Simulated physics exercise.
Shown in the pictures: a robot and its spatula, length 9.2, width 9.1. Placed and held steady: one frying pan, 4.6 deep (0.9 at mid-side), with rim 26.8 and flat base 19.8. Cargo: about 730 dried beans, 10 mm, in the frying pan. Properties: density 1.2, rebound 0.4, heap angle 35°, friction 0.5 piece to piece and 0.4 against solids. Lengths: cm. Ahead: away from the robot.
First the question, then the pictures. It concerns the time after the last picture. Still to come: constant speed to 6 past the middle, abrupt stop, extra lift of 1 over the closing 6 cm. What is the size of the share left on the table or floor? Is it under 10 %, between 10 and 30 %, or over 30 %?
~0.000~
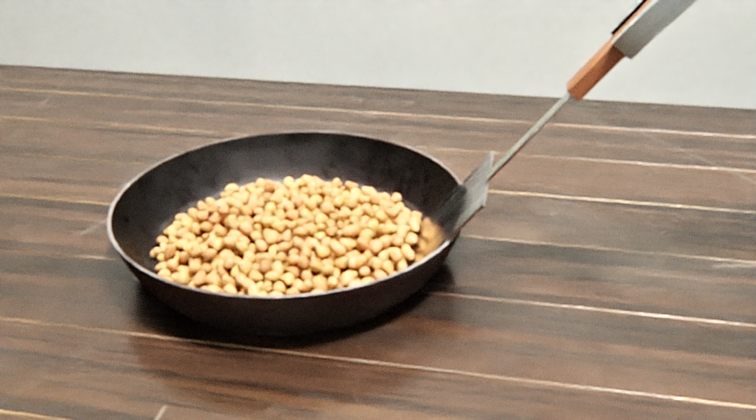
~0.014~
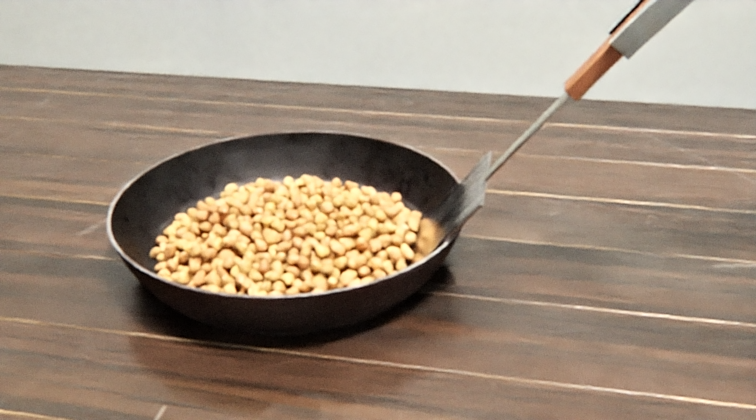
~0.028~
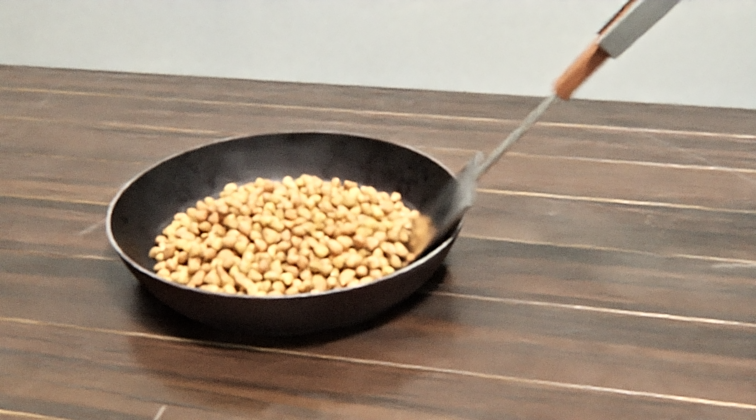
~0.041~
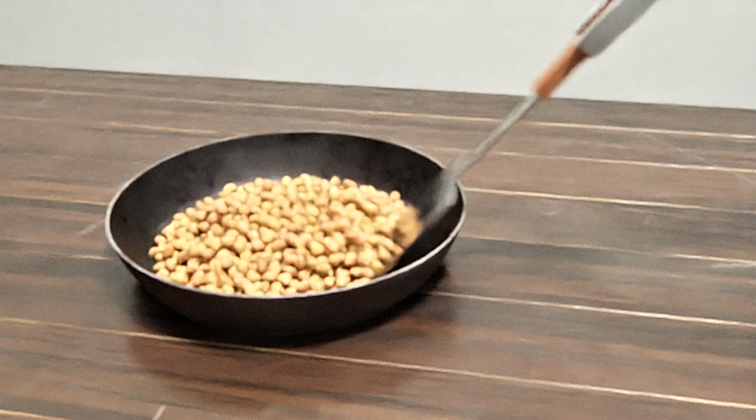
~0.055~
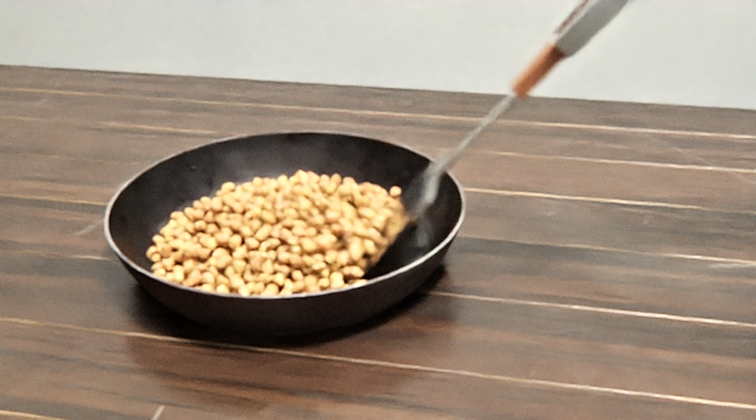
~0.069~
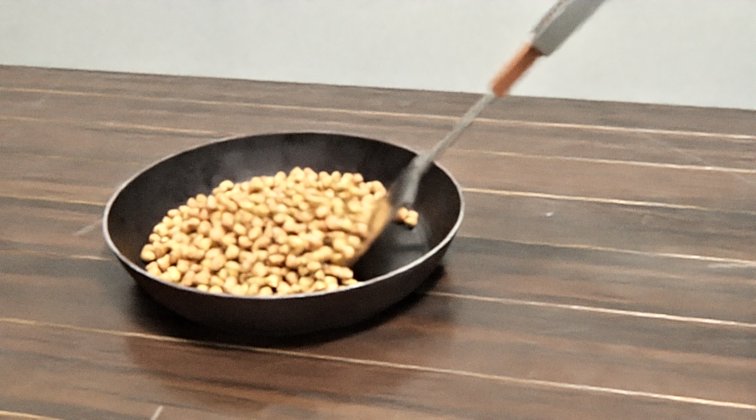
It is under 10 %.
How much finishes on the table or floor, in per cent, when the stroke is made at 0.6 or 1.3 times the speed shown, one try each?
0 and 10 %.
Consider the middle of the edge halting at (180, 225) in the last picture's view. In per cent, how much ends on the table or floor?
Close to 25 per cent finishes on the table or floor.
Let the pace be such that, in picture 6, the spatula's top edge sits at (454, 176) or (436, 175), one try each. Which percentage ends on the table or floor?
Respectively, some 0 and 5 per cent.
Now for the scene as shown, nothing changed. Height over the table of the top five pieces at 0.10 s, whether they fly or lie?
Around 5 cm above the table.
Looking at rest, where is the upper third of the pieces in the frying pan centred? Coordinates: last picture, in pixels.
Pixel estimate: About (177, 204).
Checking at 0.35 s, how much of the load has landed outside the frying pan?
Some 5 per cent.
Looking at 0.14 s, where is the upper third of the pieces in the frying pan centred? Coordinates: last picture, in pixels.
It is centred at about (244, 212).
By 0.10 s, sloping 52°, highest piece 6 above the table; 727 in the frying pan.
By 0.14 s, sloping 52°, highest piece 6 above the table; 727 in the frying pan.
By 0.35 s, sloping 52°, highest piece 6 above the table; 703 in the frying pan, 21 on the table or floor, 3 on the blade or in flight.
By 1.40 s, sloping 52°, highest piece 6 above the table; 703 in the frying pan, 24 on the table or floor.
Final count, 703 in the frying pan, 24 on the table or floor. That is 3 % on the table or floor.
